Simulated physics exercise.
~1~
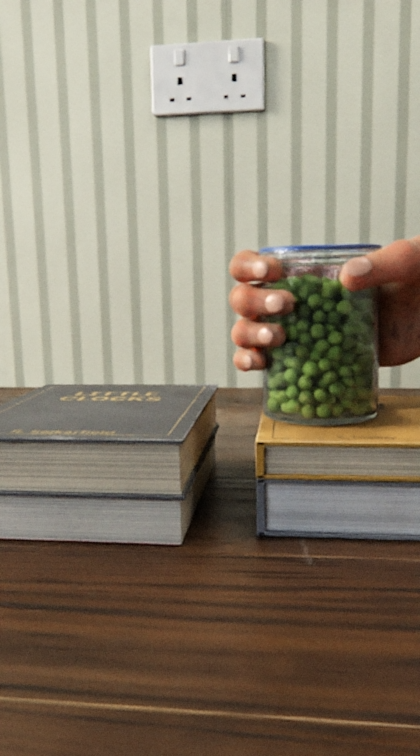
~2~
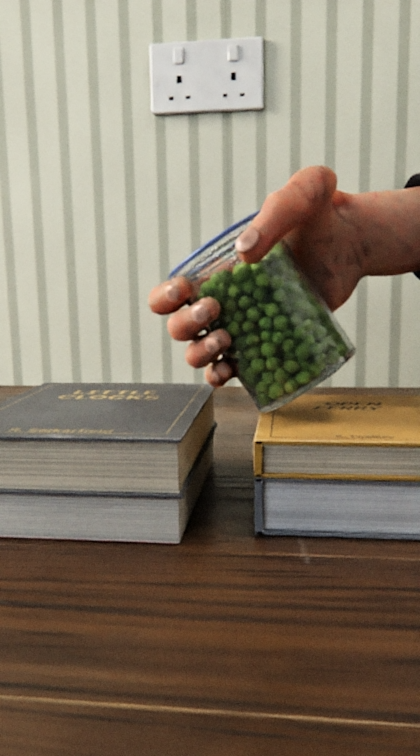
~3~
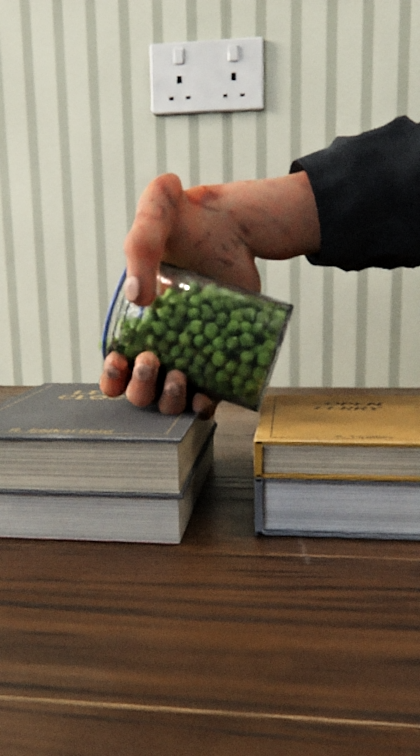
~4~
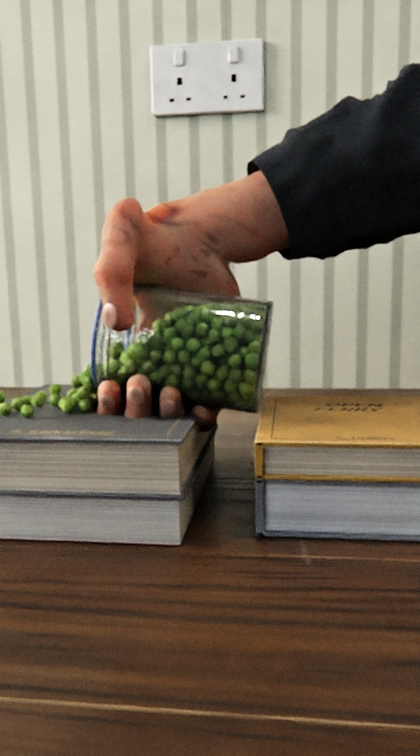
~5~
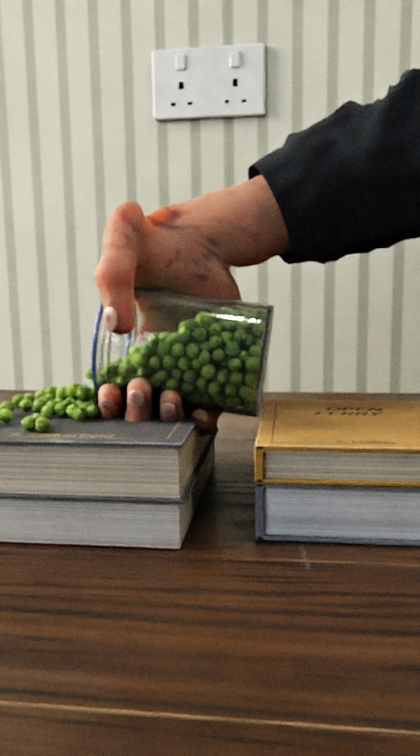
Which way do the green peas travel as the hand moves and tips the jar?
They move to the left, toward the grey books, where some of them spill out.
